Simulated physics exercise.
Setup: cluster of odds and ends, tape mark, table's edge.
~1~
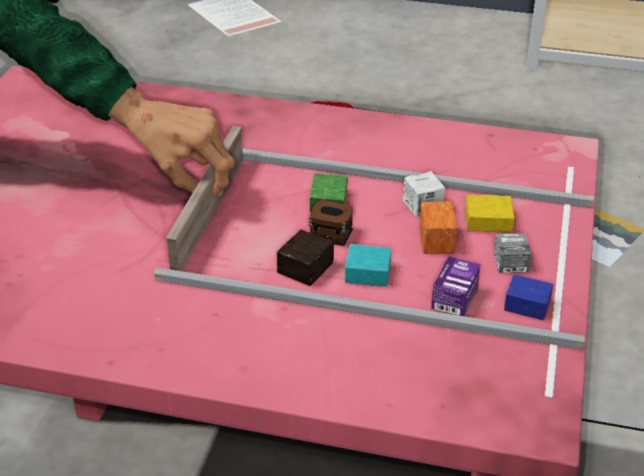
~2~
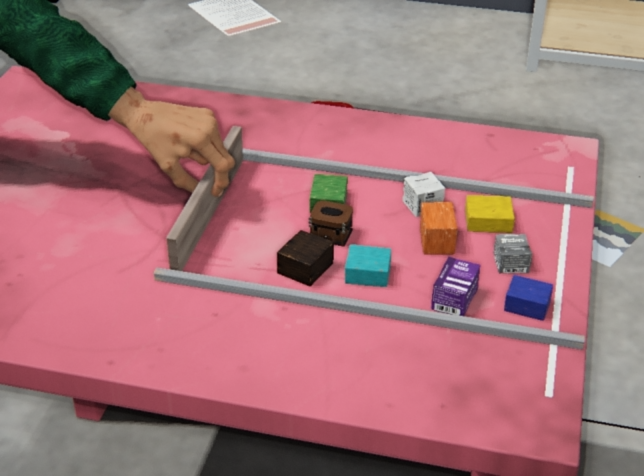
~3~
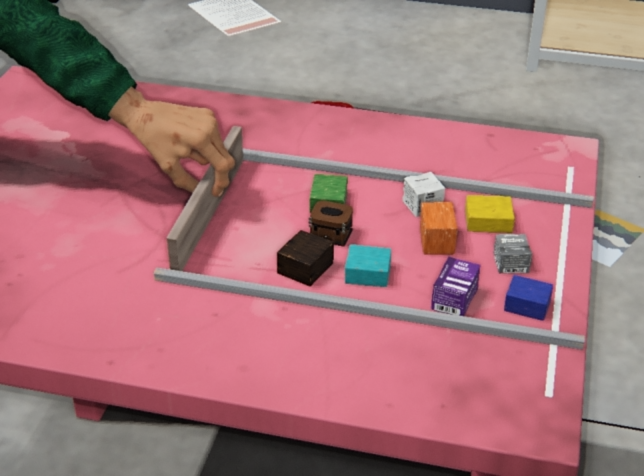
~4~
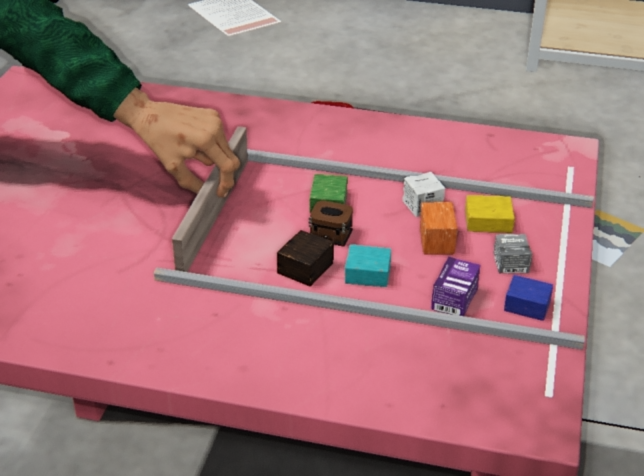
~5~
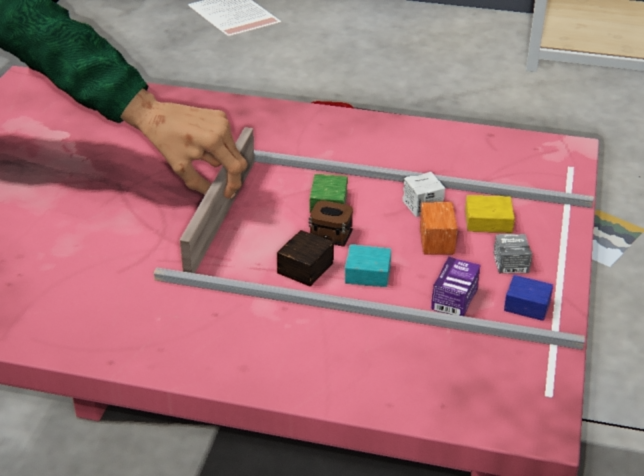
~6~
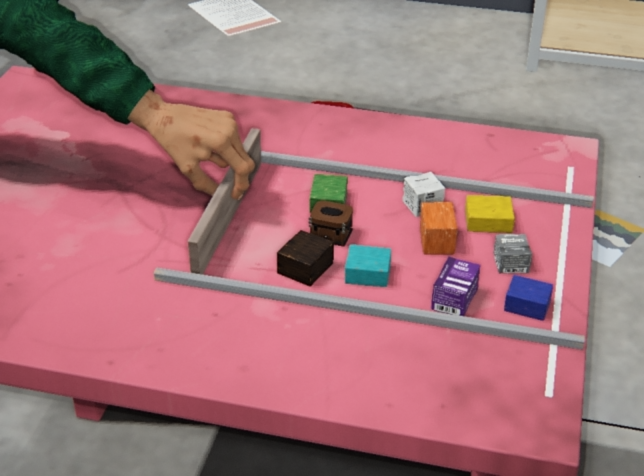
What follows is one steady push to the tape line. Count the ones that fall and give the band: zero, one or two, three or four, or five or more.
Band: Five or more.
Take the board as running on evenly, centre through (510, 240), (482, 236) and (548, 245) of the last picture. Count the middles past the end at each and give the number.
It would be 4, 1 and 7.
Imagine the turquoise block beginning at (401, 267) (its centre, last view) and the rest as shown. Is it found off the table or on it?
From that start, the object then does not stay.
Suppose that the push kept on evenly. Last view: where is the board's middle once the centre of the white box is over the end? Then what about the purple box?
The middle is at (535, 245) when it's the white box, and at (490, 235) when it's the purple box.
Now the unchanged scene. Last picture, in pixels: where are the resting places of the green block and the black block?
Middles: Around (584, 231) and around (581, 297).
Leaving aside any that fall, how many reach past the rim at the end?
3, I think.
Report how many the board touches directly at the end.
It adds up to 3.
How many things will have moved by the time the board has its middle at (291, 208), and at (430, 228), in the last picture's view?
I make it 0 at the first spot and 10 at the other.
Soon after, none off yet; blue block at rest near (529, 298); grey box at rest near (513, 254); yellow block at rest near (489, 214).
At rest, the number that fall off is five or more; fallen, turquoise block, white box, orange block, purple box, yellow block, grey box and blue block.
